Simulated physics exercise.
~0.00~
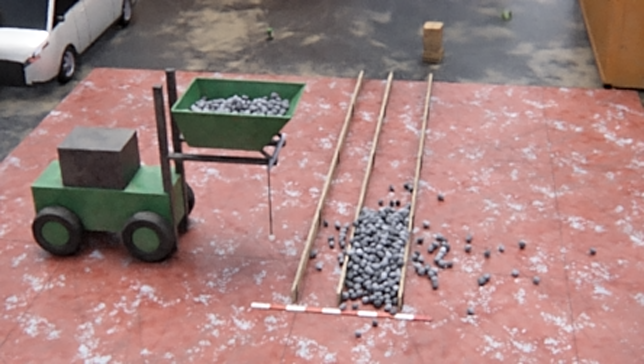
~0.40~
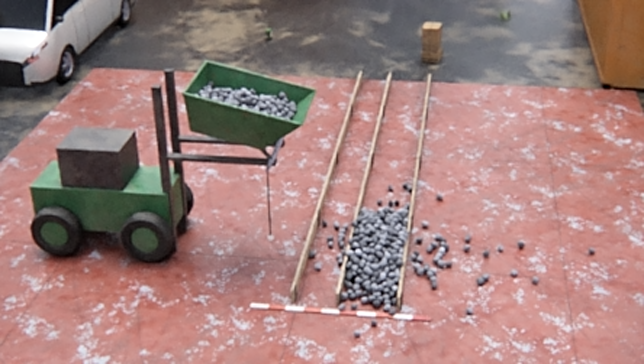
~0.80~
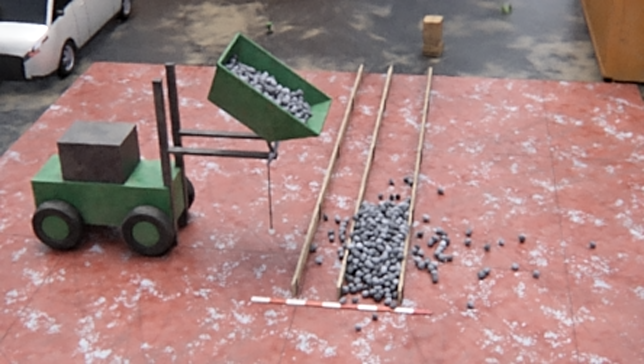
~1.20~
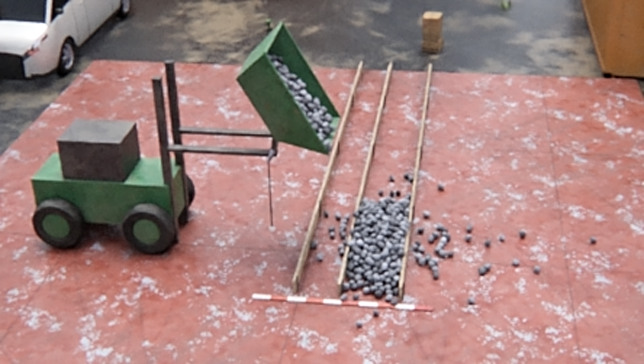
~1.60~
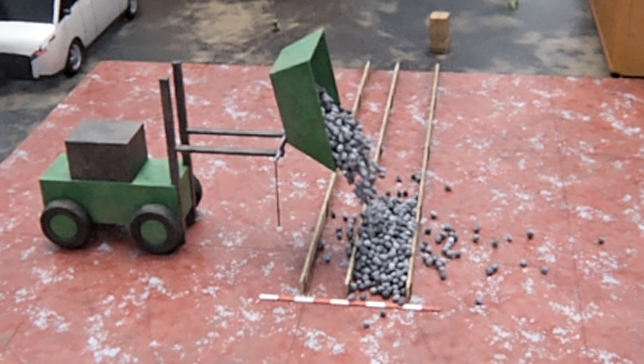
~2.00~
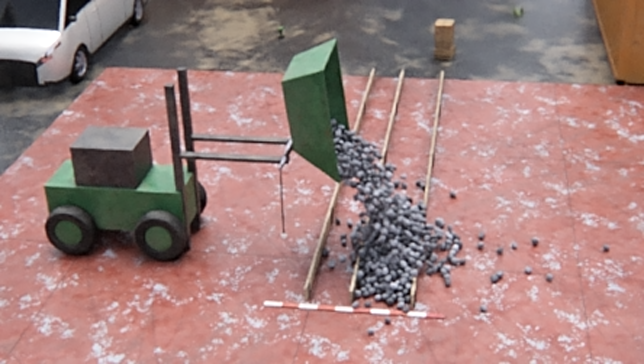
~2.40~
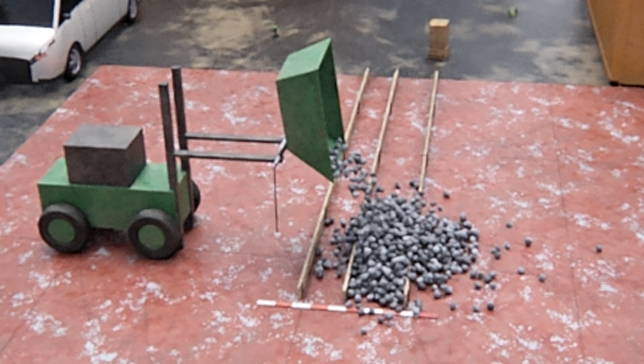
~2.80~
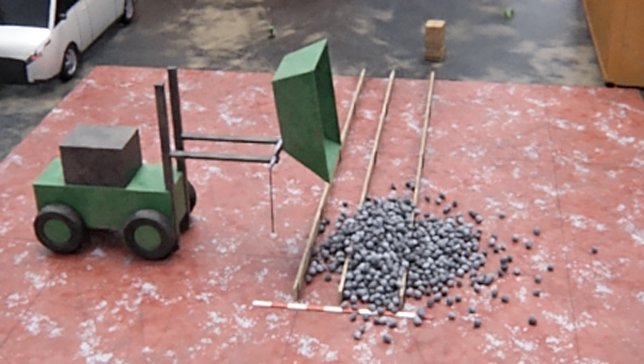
We see a green forklift beside a grey pile lying between wooden strips on a red floor; its raised skip tips steeply to the right, pouring rounded grey stones onto the pile, which spreads over the strips and beyond the last one as the skip empties and stays tilted.
